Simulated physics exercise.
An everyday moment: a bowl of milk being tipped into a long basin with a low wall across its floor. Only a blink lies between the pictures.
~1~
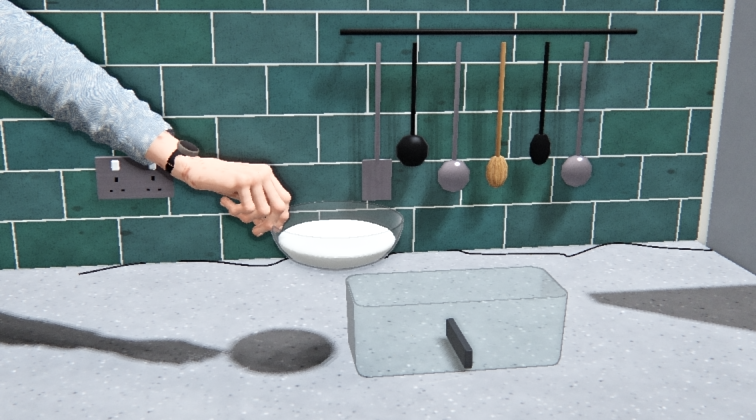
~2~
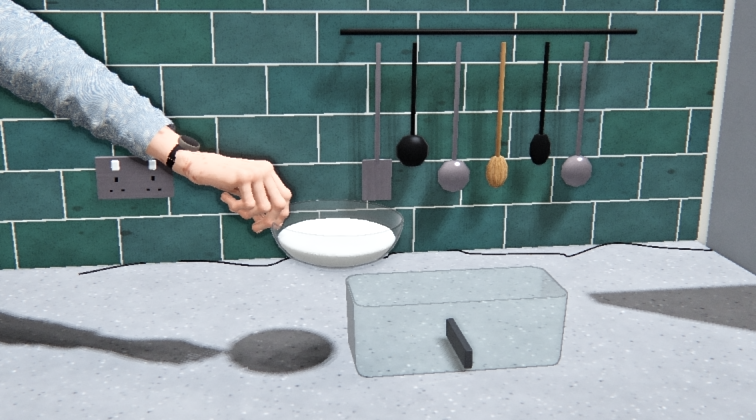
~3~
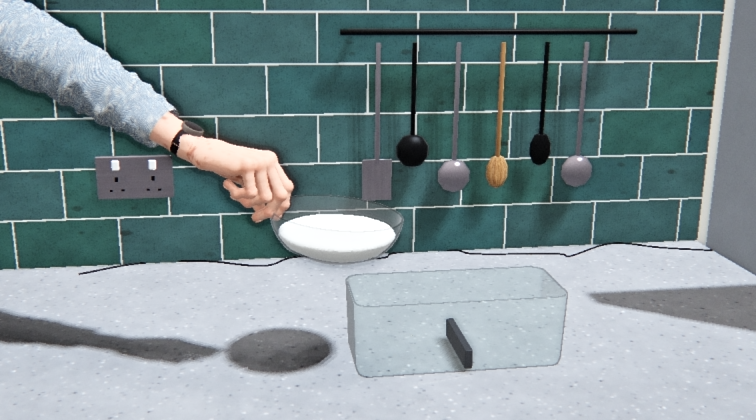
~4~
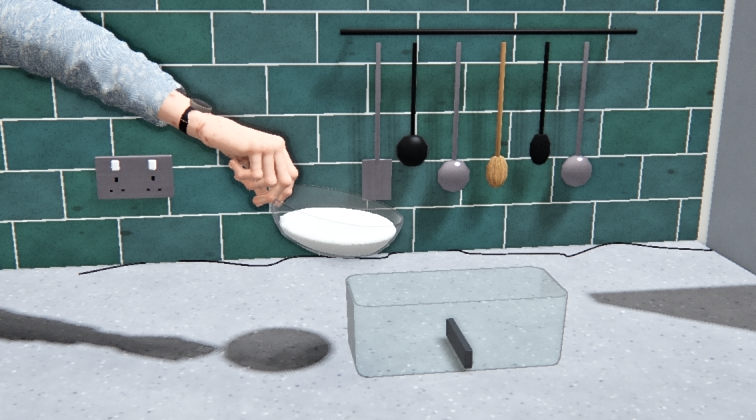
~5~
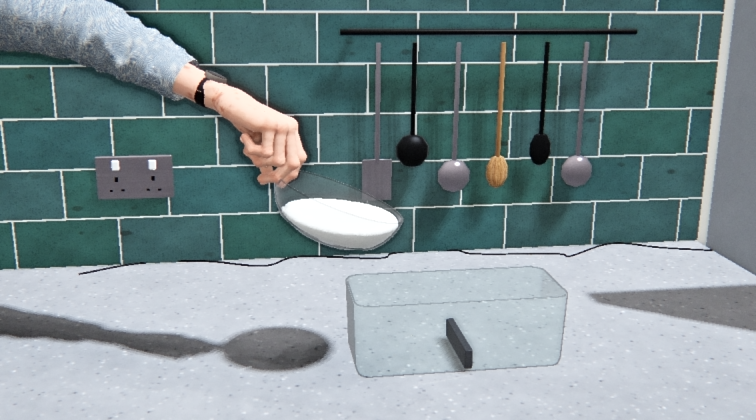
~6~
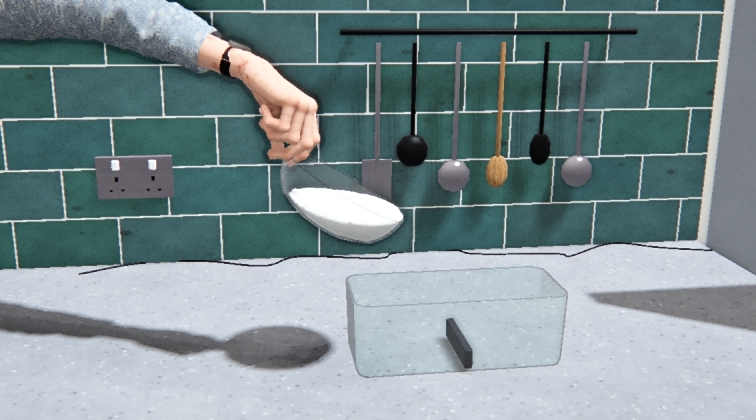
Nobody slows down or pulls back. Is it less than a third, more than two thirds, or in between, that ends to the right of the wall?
The share right of the wall is from a third to two thirds.
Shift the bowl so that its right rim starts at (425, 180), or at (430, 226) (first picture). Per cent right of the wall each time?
About 65 and 65 per cent.
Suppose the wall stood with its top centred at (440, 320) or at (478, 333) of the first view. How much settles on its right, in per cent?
In turn 85 and 40 in a hundred.
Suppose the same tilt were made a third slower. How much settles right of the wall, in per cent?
Close to 65 per cent.
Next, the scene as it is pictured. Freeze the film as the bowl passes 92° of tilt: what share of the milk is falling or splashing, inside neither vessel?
Near 60 %.
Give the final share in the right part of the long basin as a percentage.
Close to 55 per cent.
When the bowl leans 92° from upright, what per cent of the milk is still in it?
It comes to 10 per cent or so.
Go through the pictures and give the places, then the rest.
Tilt 0°; pouring edge (402, 217); surface from (277, 238) to (394, 233); the long basin's rim runs from (350, 292) to (555, 282); the wall's top is at (459, 335), in the first picture.
Tilt 1°; pouring edge (402, 217); surface from (277, 235) to (394, 232), in the second picture.
Tilt 6°; pouring edge (401, 217); surface from (278, 230) to (395, 229), in the third picture.
Tilt 12°; pouring edge (401, 218); surface from (278, 221) to (395, 224), in the fourth picture.
Tilt 21°; pouring edge (401, 218); surface from (281, 208) to (397, 217), in the fifth picture.
Tilt 32°; pouring edge (400, 218); surface from (289, 194) to (397, 209); 1 per cent is over the edge, in the sixth picture.
A moment on, the bowl is tipped on its side and 10 per cent is still to pour, 9 is left of the wall and 19 right of it.
Next, the bowl is tipped right over and 0 per cent is still to pour, 22 is left of the wall and 66 right of it.
Then the bowl is tipped right over and 0 per cent is still to pour, 35 is left of the wall and 62 right of it.
Later the bowl is tipped right over and 0 per cent is still to pour, 39 is left of the wall and 58 right of it.
At rest 40 per cent lies left of the wall, 57 right of it and 3 outside.
